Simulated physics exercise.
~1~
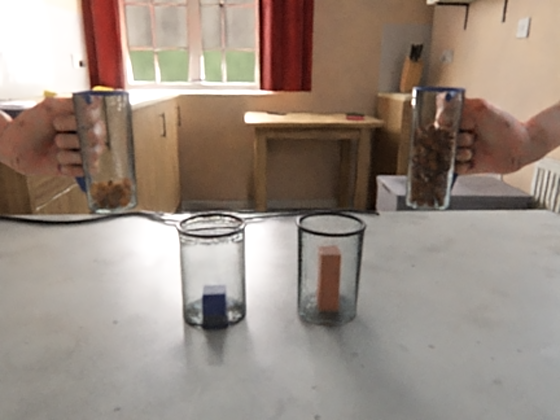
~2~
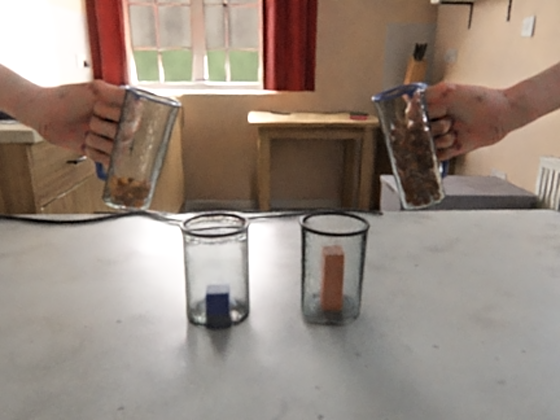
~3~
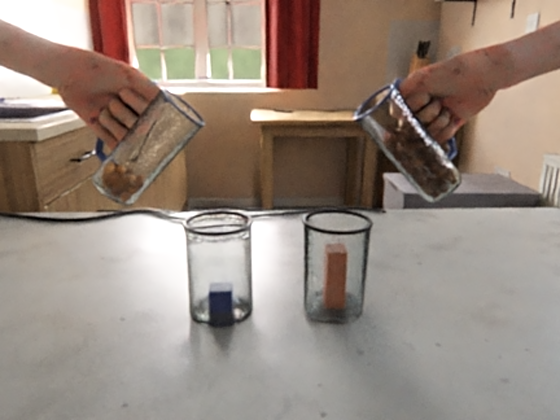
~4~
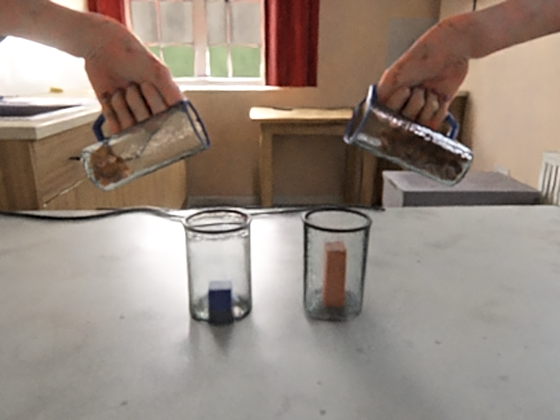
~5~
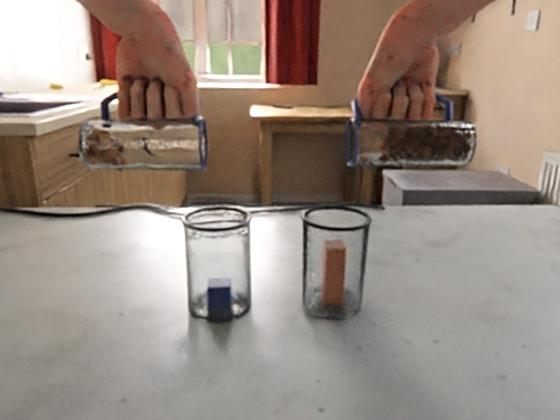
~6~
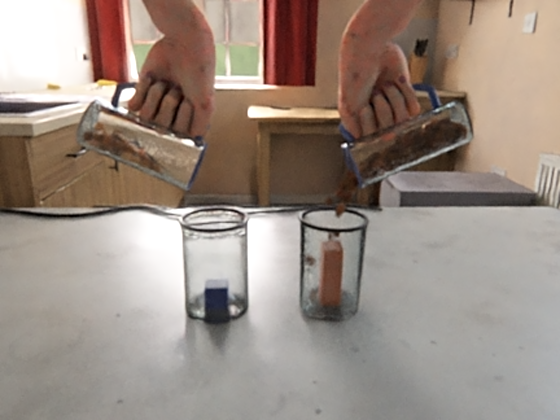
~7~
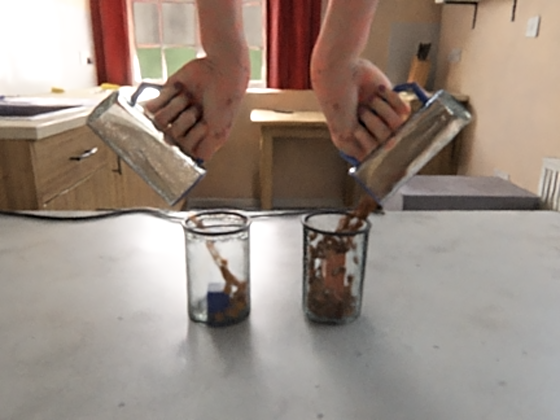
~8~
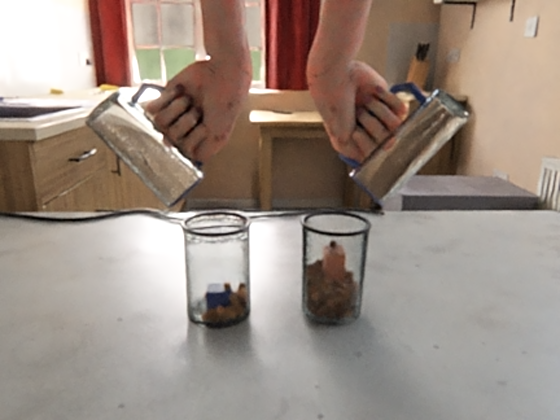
In a kitchen, two hands tip brown bits into glasses, leaving both blocks partly showing.
